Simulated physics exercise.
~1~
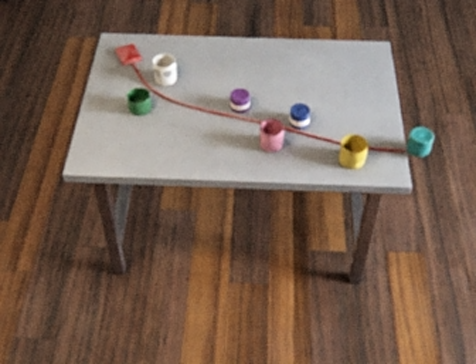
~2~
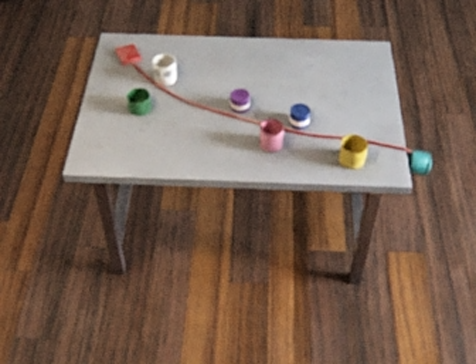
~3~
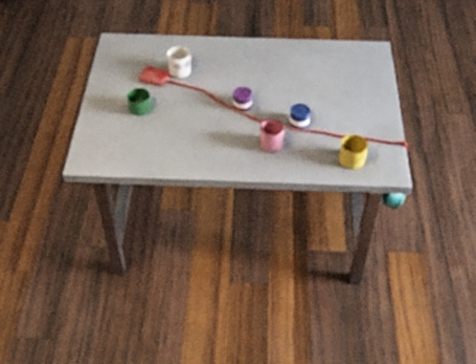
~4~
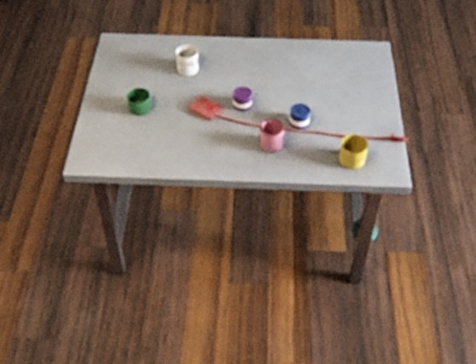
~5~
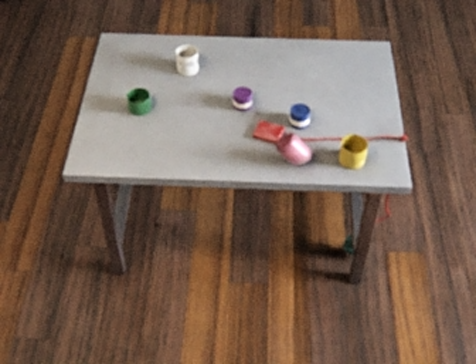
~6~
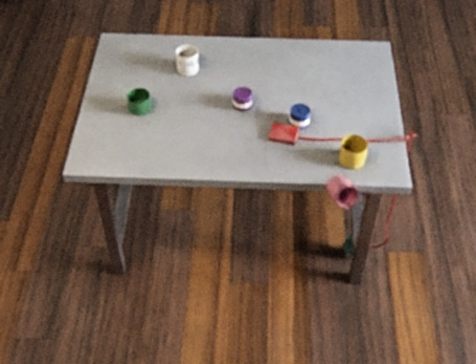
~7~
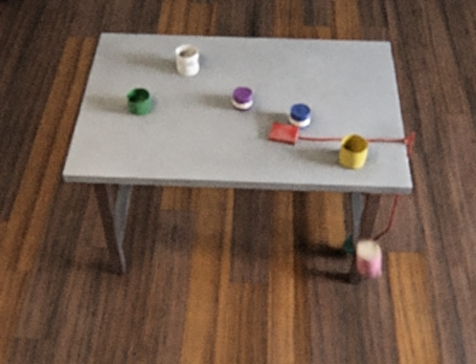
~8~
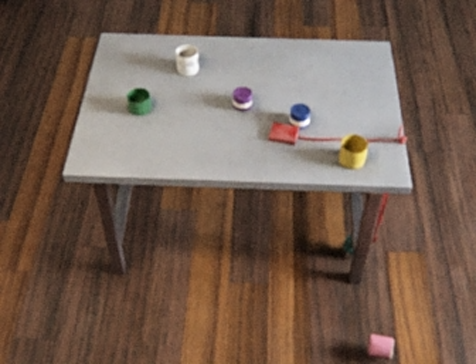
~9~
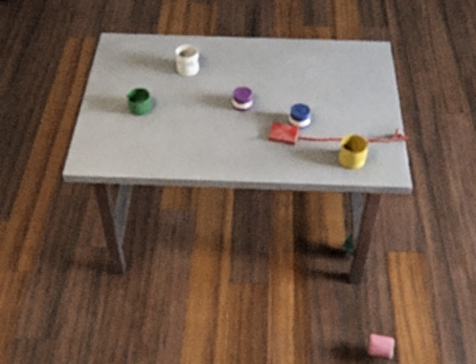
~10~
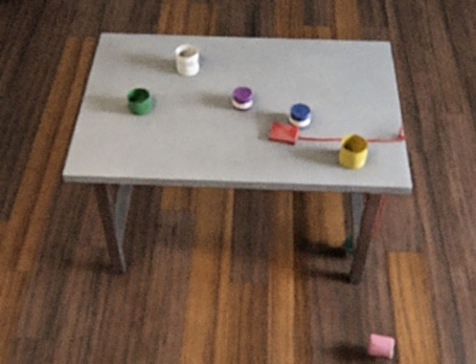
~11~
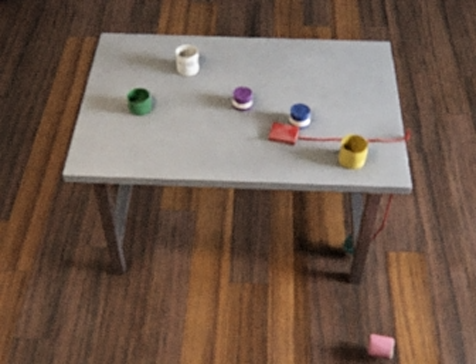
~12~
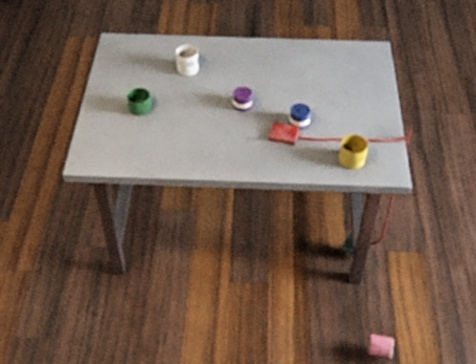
On a grey table, a falling teal speaker drags a red phone, knocking a pink mug off.
